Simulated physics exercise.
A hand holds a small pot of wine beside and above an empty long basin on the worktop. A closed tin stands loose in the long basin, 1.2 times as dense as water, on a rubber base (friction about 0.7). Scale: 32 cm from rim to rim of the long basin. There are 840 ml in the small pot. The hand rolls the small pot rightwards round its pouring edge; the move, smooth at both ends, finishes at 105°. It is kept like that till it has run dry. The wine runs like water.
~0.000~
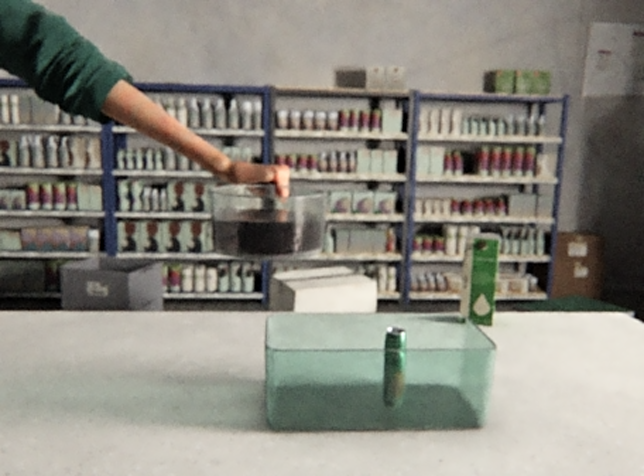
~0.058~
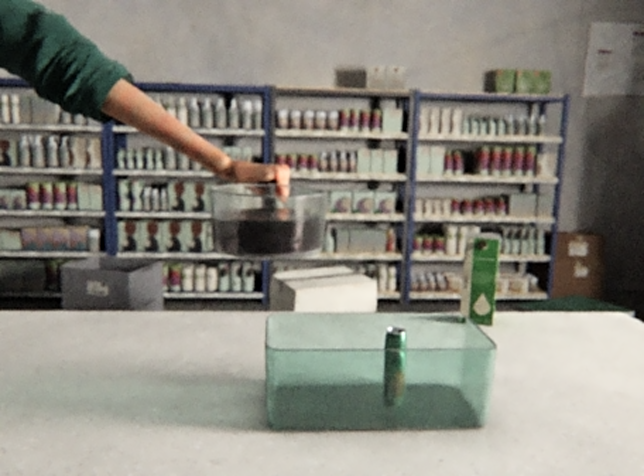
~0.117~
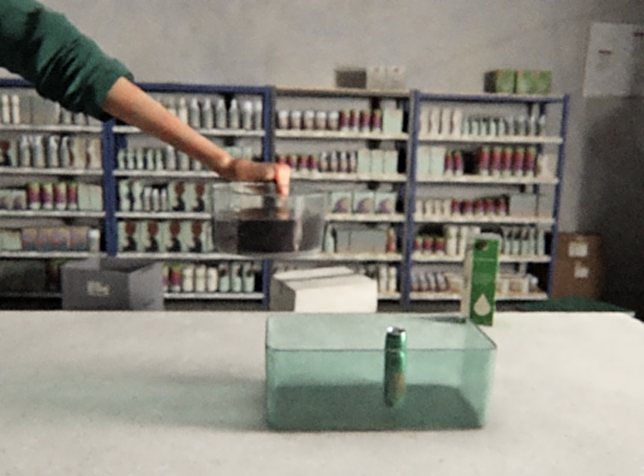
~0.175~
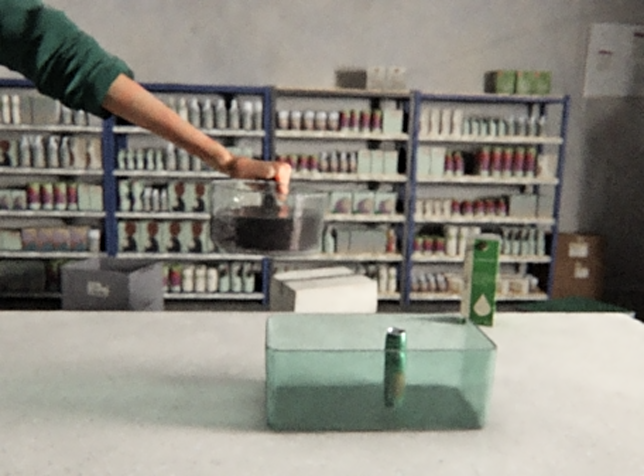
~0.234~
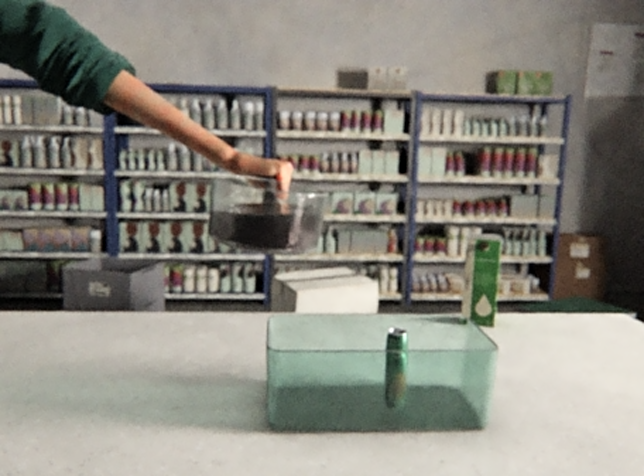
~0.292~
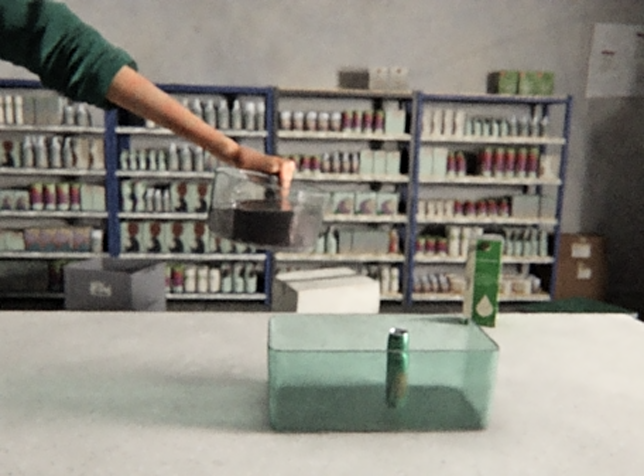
In a storeroom with stocked shelves, a hand holds a clear pot of dark liquid above a greenish basin, slowly tilting it rightwards.
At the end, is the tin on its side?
The tin stays up.
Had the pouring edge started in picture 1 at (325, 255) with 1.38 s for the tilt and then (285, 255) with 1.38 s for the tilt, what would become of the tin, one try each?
First it goes over; then it stays up.
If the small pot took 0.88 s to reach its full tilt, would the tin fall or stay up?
Then it stays up.
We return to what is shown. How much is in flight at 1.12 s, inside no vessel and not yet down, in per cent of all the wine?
About 28 per cent.
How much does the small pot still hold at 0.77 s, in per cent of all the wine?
About 76 per cent.
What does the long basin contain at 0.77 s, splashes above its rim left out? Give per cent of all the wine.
About 0 per cent.
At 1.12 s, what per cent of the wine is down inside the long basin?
About 54 per cent.
After 0.77 s the tilt is 62° and 76 per cent is still to pour; the tin stands where it began.
After 1.12 s the tilt is 96° and 17 per cent is still to pour; the tin stands where it began.
After 1.48 s the tilt is 105° and 1 per cent is still to pour; the tin stands where it began.
After 1.88 s the tilt is 105° and 0 per cent is still to pour; the tin stands where it began.
In the end the tin stands where it began.
